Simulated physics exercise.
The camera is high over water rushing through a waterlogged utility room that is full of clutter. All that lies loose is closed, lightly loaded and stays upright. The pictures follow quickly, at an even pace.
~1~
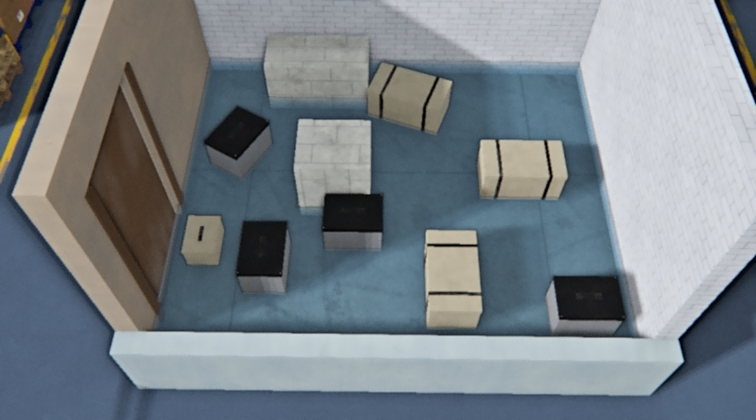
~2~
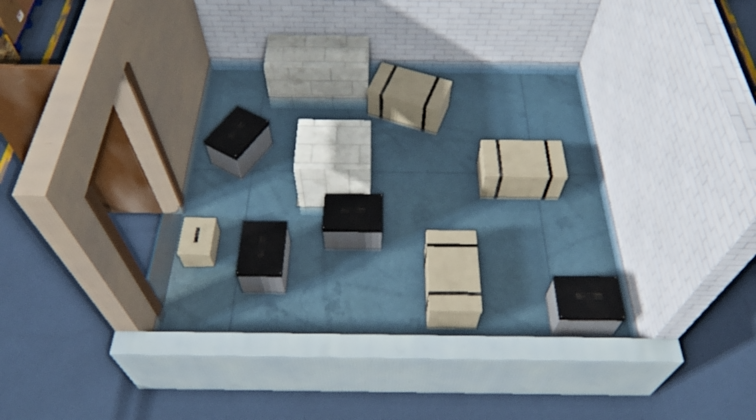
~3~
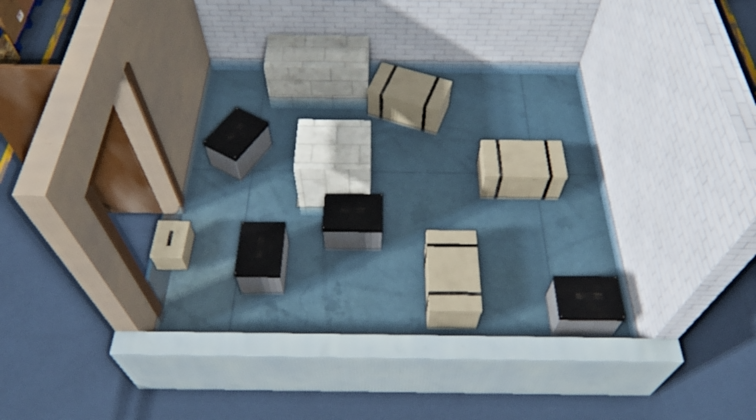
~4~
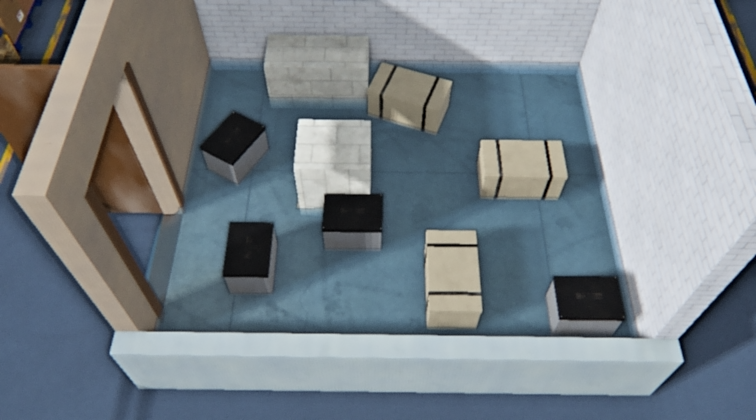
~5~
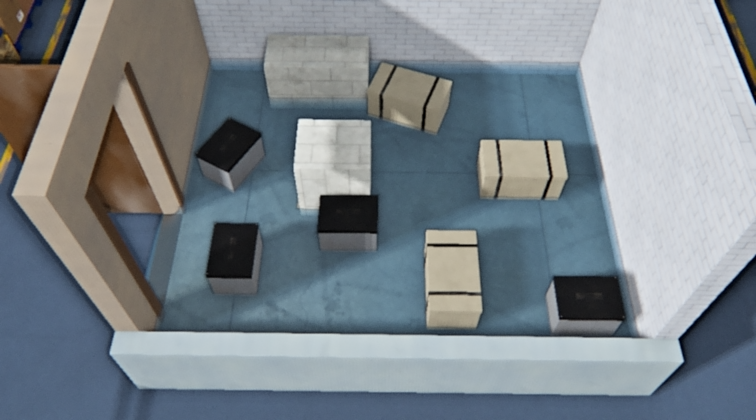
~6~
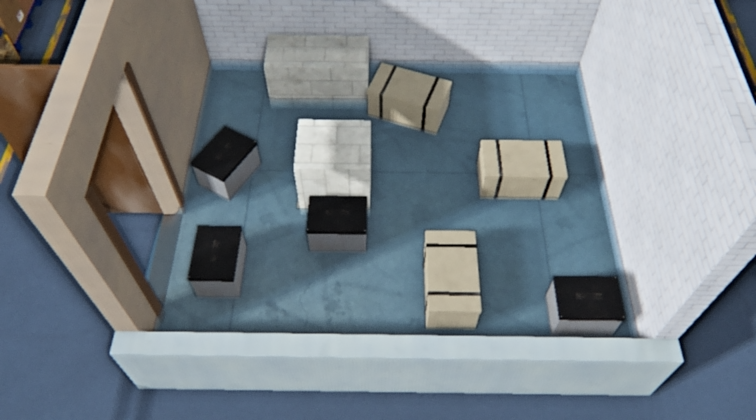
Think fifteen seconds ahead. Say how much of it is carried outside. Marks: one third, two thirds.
Share: One to two thirds.
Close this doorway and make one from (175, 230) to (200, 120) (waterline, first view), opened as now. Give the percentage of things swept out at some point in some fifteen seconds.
Near 80 in a hundred.
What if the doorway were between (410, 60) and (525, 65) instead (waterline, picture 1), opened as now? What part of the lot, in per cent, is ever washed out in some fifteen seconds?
About 40 per cent.
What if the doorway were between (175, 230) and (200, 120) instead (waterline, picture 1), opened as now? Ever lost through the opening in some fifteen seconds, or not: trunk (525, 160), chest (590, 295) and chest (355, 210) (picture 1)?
One after the other: Inside, left behind, through.
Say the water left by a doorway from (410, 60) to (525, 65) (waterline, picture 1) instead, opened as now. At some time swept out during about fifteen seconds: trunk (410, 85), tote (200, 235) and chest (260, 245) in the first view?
As listed: Washed out, kept in, left behind.
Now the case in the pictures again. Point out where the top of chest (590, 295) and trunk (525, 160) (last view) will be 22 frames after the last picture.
Near (530, 308) and (471, 199).
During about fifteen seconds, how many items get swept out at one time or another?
5 of them.
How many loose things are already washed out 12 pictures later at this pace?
The number is 4.
A moment on, 1 of 8 are out; 7 afloat.
Next, 4 of 8 are out; 4 afloat.
Later, 4 of 8 are out; 4 afloat.
In the end, 5 of 8 are out; 3 afloat.
